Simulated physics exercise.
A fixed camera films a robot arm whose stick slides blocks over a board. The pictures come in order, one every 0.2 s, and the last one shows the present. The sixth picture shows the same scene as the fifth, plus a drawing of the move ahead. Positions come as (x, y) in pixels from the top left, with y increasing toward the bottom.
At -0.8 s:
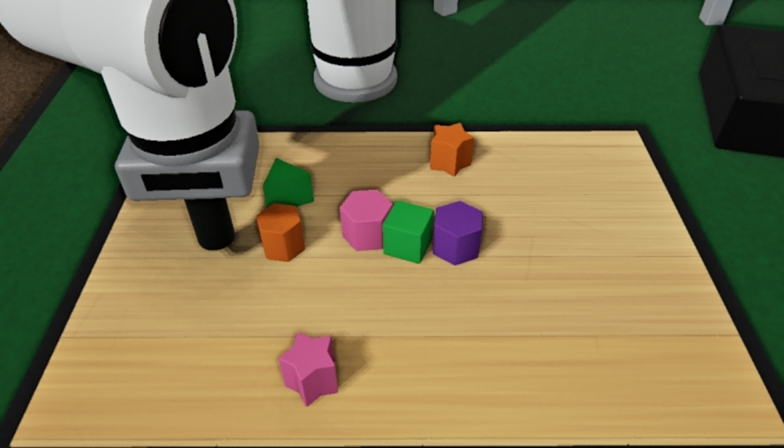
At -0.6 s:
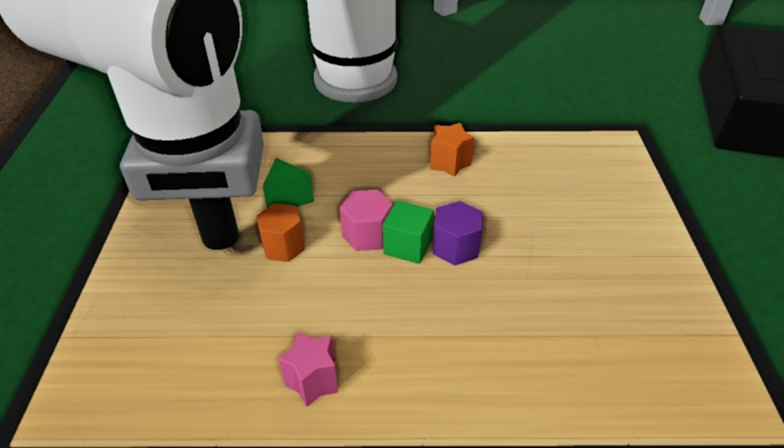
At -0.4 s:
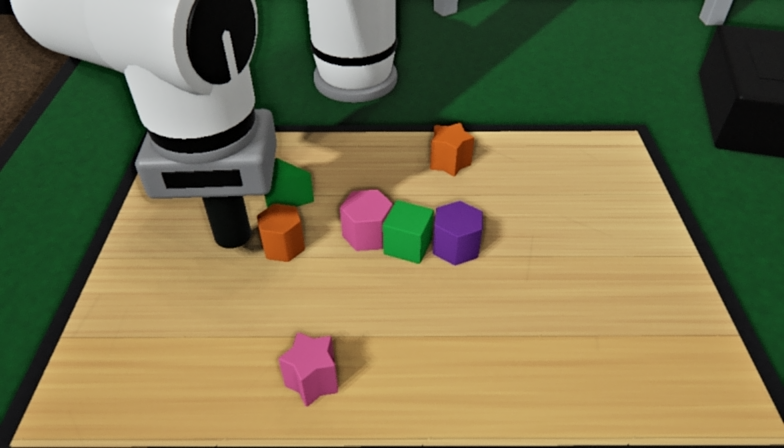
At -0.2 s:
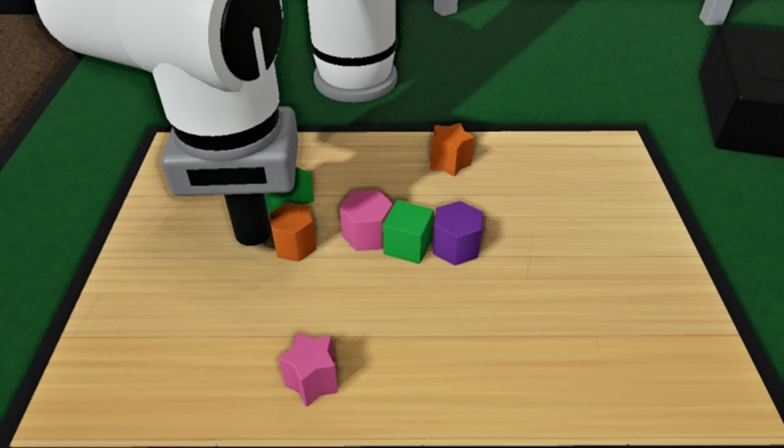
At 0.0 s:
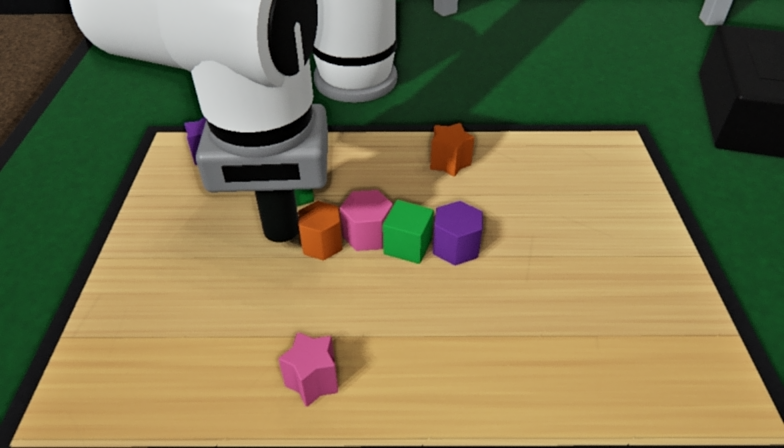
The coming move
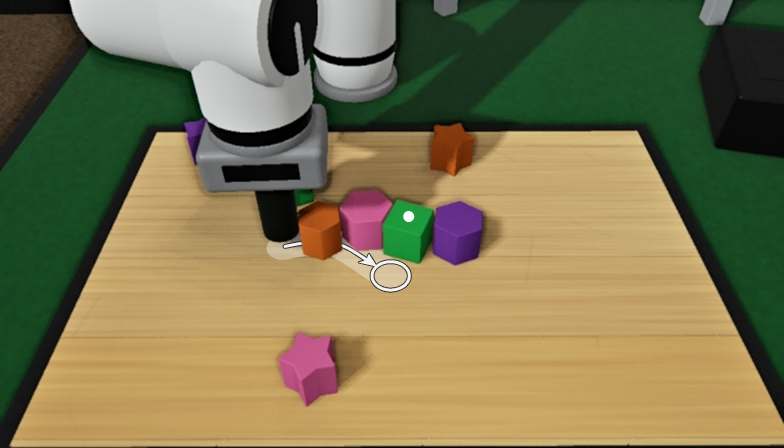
A wooden tabletop edged in black stands on a green floor, seen from above at a fixed angle. A white robot arm with a gray head and black stick is at the left, near orange, green, pink and purple blocks, with an orange star behind and a pink star in front. The arm moves right, its stick pushing the orange block toward the pink one, uncovering a purple piece behind.
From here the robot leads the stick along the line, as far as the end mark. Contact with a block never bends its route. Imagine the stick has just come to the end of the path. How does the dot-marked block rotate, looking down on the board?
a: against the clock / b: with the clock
(b)
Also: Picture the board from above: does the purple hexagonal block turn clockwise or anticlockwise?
My prediction: CW.
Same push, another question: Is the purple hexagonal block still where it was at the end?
I expect not.
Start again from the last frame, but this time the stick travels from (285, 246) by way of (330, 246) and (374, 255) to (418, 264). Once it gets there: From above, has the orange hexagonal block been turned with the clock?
In short: No.
Drawn move, from (285, 246) by way of (325, 242) and (359, 255) to (391, 276); the dot is on the green square block.
The first path, step by step. One third of the way, stick at (324, 225); orange hexagonal block at (361, 206), turned 20° anticlockwise; pink hexagonal block at (402, 195); green square block at (437, 213); purple hexagonal block at (483, 221), turned 25° clockwise.
Two thirds of the way, stick at (359, 239); orange hexagonal block at (394, 211), turned 50° anticlockwise; pink hexagonal block at (421, 188), turned 20° anticlockwise; green square block at (456, 209), turned 25° clockwise; purple hexagonal block at (498, 224), turned 35° clockwise.
At the end, stick at (391, 259); orange hexagonal block at (404, 215), turned 80° anticlockwise; pink hexagonal block at (422, 187), turned 20° anticlockwise; green square block at (456, 209), turned 25° clockwise; purple hexagonal block at (498, 224), turned 35° clockwise.
